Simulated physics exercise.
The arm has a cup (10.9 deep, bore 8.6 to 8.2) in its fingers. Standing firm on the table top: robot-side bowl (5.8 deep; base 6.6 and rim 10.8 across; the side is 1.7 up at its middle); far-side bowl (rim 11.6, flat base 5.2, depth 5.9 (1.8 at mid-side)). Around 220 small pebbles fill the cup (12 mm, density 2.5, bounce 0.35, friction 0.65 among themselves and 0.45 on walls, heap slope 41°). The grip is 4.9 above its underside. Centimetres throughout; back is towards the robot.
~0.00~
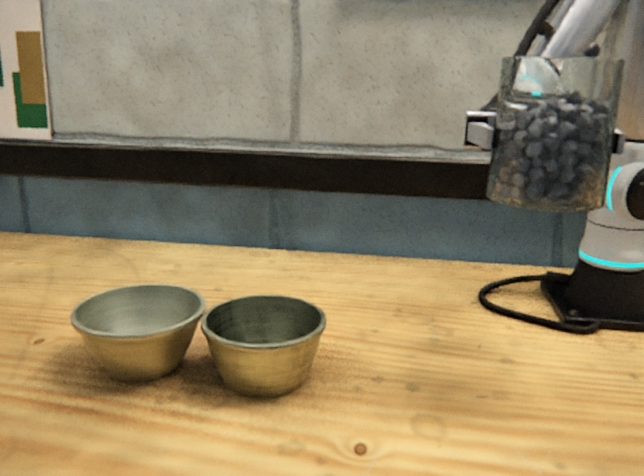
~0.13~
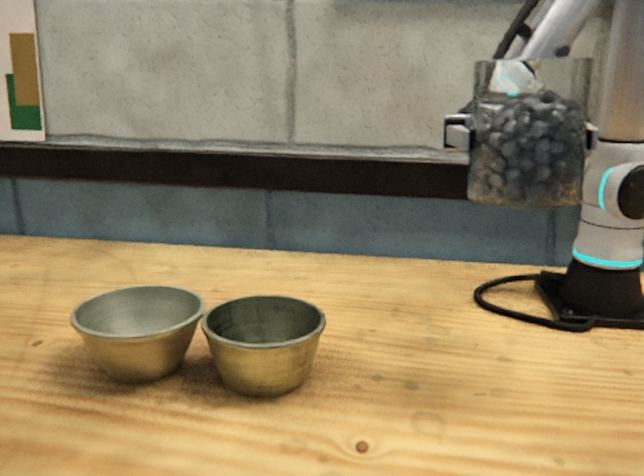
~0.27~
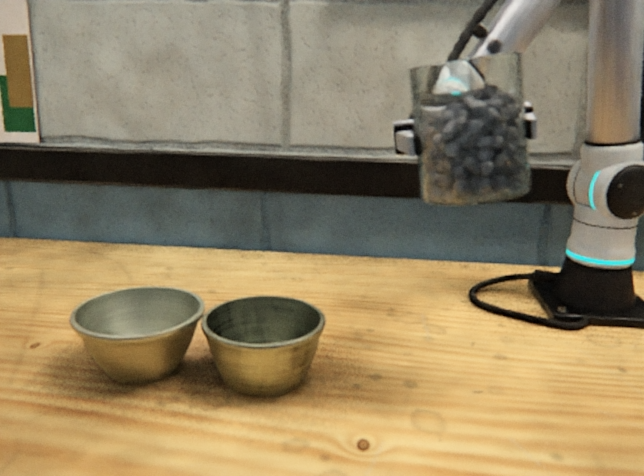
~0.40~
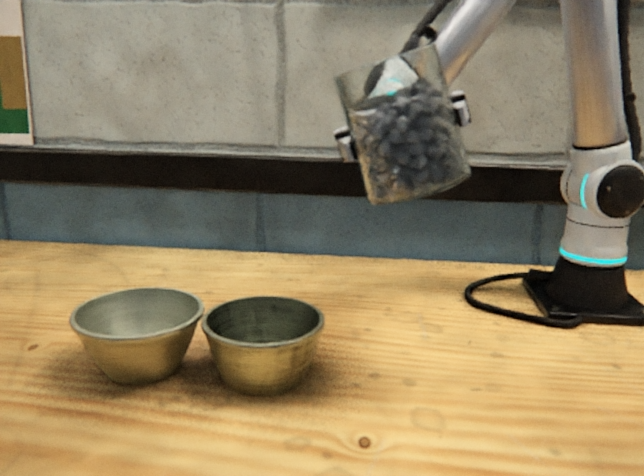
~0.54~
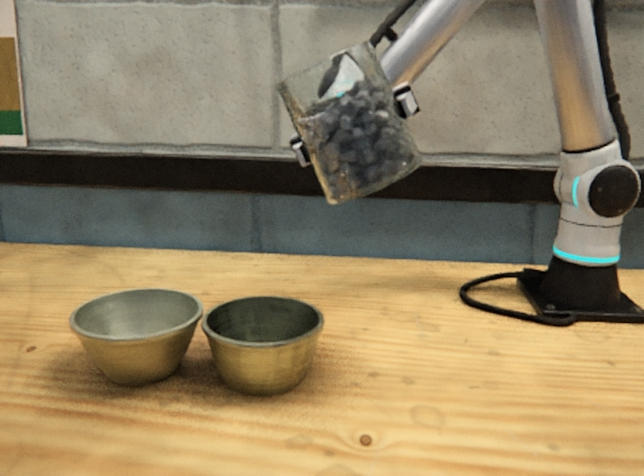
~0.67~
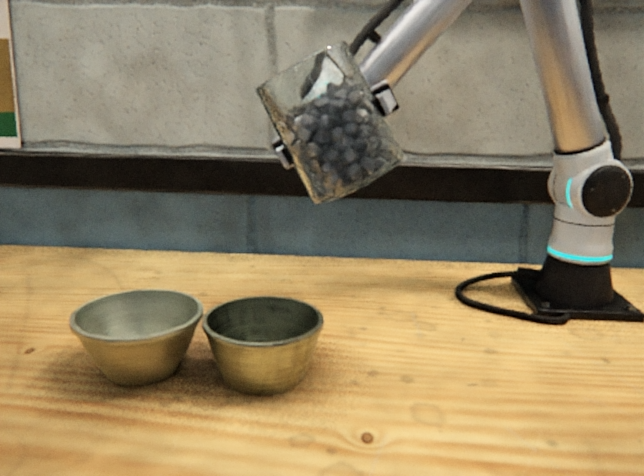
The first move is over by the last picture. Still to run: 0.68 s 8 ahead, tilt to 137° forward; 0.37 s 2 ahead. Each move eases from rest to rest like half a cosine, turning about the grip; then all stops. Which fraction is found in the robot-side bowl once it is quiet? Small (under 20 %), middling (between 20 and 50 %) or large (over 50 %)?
A small share, under 20 %, ends in the robot-side bowl.
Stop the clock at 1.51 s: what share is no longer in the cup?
Some 95 per cent.
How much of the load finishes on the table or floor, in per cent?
Roughly 0 per cent.
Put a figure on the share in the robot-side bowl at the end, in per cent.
Some 0 per cent.
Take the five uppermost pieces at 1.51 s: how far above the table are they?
About 16 cm.
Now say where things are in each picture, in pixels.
The first picture shows cup middle at (552, 133), level; upper third of the load around (555, 126), from x 500 to 605, top at y 50; 215 in the cup.
The second picture shows cup middle at (527, 132), tilted 3° forward; upper third of the load around (533, 126), from x 480 to 575, top at y 50.
The third picture shows cup middle at (470, 130), tilted 10° forward; upper third of the load around (477, 124), from x 425 to 520, top at y 45.
The fourth picture shows cup middle at (402, 127), tilted 19° forward; upper third of the load around (413, 121), from x 360 to 460, top at y 45.
The fifth picture shows cup middle at (350, 125), tilted 26° forward; upper third of the load around (362, 118), from x 310 to 410, top at y 85.
The sixth picture shows cup middle at (330, 125), tilted 29° forward; upper third of the load around (342, 118), from x 290 to 390, top at y 90; 215 in the cup.
After 1.09 s, tilted 102° forward, highest piece 29 above the table; 215 in the cup.
After 1.51 s, tilted 137° forward, highest piece 17 above the table; 188 in the far-side bowl, 10 in the cup, 3 in the robot-side bowl, 14 in flight or on a rim.
After 1.92 s, tilted 137° forward, highest piece 7 above the table; 209 in the far-side bowl, 3 in the robot-side bowl, 2 on the table or floor, 1 in flight or on a rim.
After 2.97 s, tilted 137° forward, highest piece 7 above the table; 209 in the far-side bowl, 3 in the robot-side bowl, 2 on the table or floor, 1 in flight or on a rim.
At rest, 209 in the far-side bowl, 3 in the robot-side bowl, 2 on the table or floor, 1 in flight or on a rim. That is 1 % in the robot-side bowl.
